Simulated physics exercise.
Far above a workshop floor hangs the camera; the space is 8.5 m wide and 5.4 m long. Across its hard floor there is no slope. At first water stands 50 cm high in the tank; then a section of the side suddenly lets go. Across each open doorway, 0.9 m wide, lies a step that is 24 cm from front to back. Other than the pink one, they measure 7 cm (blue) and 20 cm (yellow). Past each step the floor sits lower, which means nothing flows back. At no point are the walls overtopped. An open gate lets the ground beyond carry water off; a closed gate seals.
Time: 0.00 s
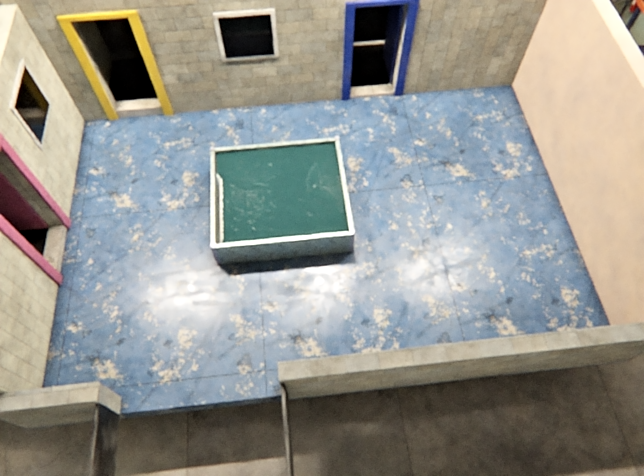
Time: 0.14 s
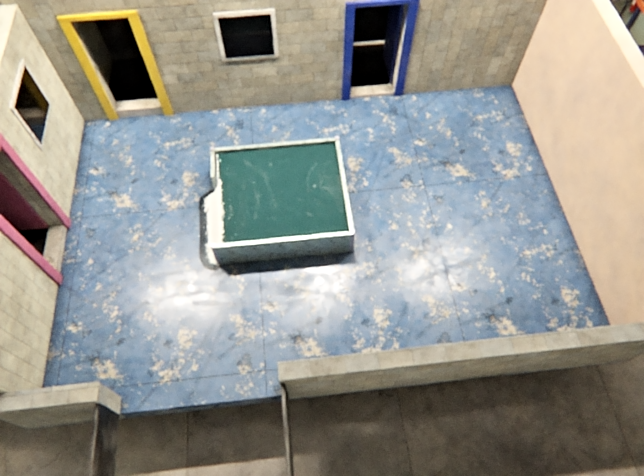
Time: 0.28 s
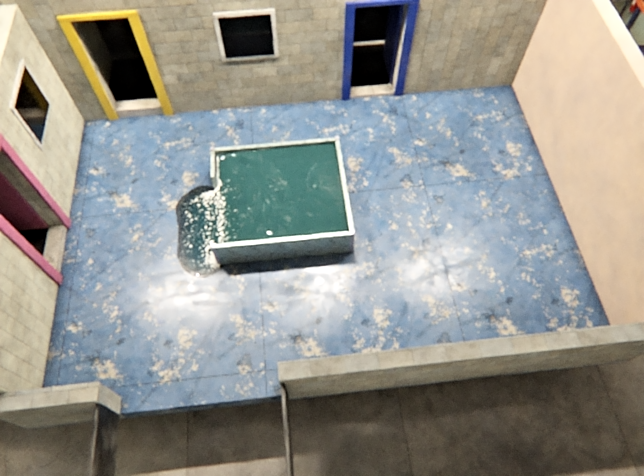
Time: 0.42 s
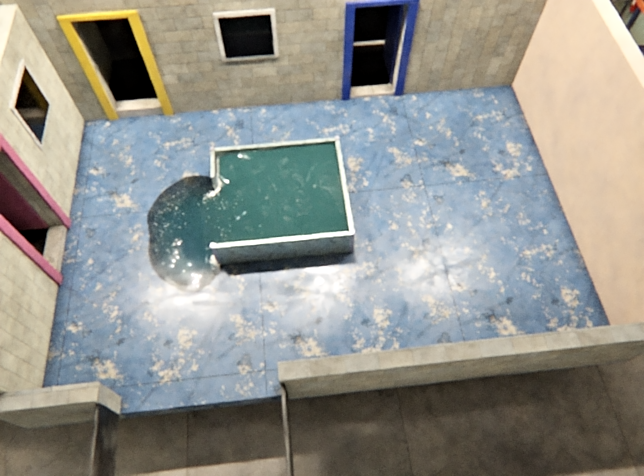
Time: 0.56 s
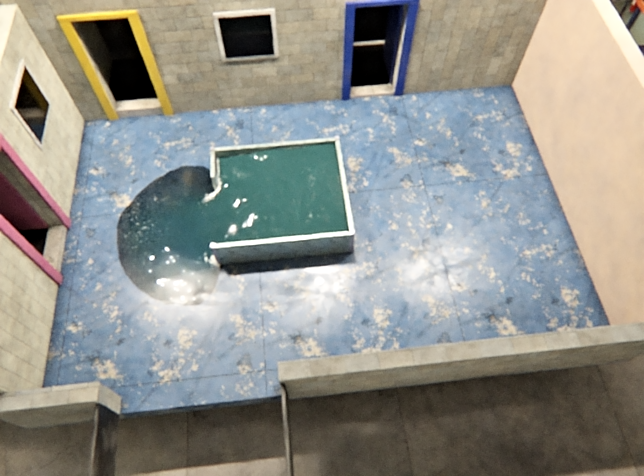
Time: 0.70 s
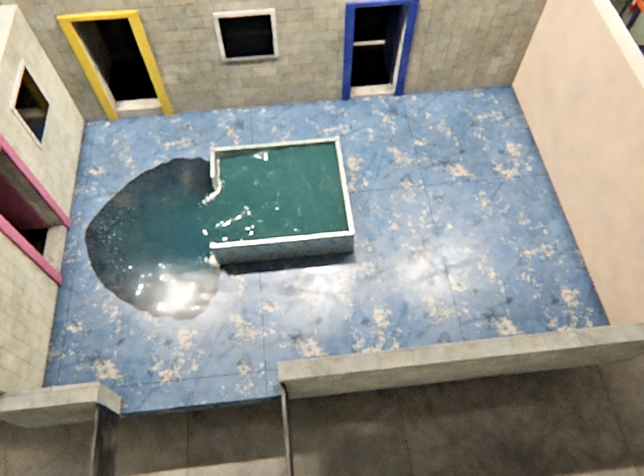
Dark water pouring from the left side of a green-looking tank and spreading in a widening rounded pool across a blue mottled floor.
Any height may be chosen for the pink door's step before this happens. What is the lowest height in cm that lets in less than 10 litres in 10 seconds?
23 cm.
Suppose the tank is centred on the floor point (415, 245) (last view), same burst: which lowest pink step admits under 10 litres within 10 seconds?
Some 12.0 cm.
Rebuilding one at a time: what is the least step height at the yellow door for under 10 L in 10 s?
Yellow door, minimum about 10.5 cm.
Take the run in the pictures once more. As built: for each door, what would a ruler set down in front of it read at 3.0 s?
In cm: Pink 22, blue 0, yellow 10.
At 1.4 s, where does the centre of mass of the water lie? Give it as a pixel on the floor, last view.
Around (239, 217).
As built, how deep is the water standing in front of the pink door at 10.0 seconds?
Some 6.5 centimetres.
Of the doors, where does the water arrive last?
It's the blue door.
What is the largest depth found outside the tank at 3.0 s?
I'd estimate roughly 28 cm.
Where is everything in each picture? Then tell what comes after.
Still water, 50 cm deep, in the tank at (279, 192); the pink door at (34, 220) is dry, in the first frame.
The front is at (206, 258), 0.2 m from the gap at (219, 223); 0.2 m2 of floor is wet, 50 cm left at the back, in the second frame.
The gap is at (220, 224), the front 0.7 m out at (182, 220); the back of the tank holds 50 cm, in the third frame.
The gap is at (220, 224), the front 1.1 m out at (153, 226); the back of the tank holds 50 cm, in the fourth frame.
The gap is at (220, 224), the front 1.6 m out at (123, 244); the back of the tank holds 50 cm, in the fifth frame.
The front is at (91, 241), 2.2 m from the gap at (220, 224); 4.1 m2 of floor is wet, 49 cm left at the back; 0.5 m in a straight line remain to the pink door at (34, 220), in the sixth frame.
After 1.4 s water covers 20 % of the floor, deepest (27 cm) near (62, 269); 27 cm at the pink door, 11 litres in over its 15 cm step.
After 3.0 s water covers 25 % of the floor, deepest (28 cm) near (40, 405); 22 cm at the pink door, 77 litres in over its 15 cm step.
After 10.0 s water covers 90 % of the floor, deepest (8 cm) near (82, 141); 7 cm at the pink door, 92 litres in over its 15 cm step.
At the pink door as built, the water arrived by 0.9 s and peaked near 27 cm at 2.2 s.
With a step of 19 cm, 39 litres would have come in within the 10 s; with 26 cm, 1 litre. So under 10 litres takes about 23 cm.
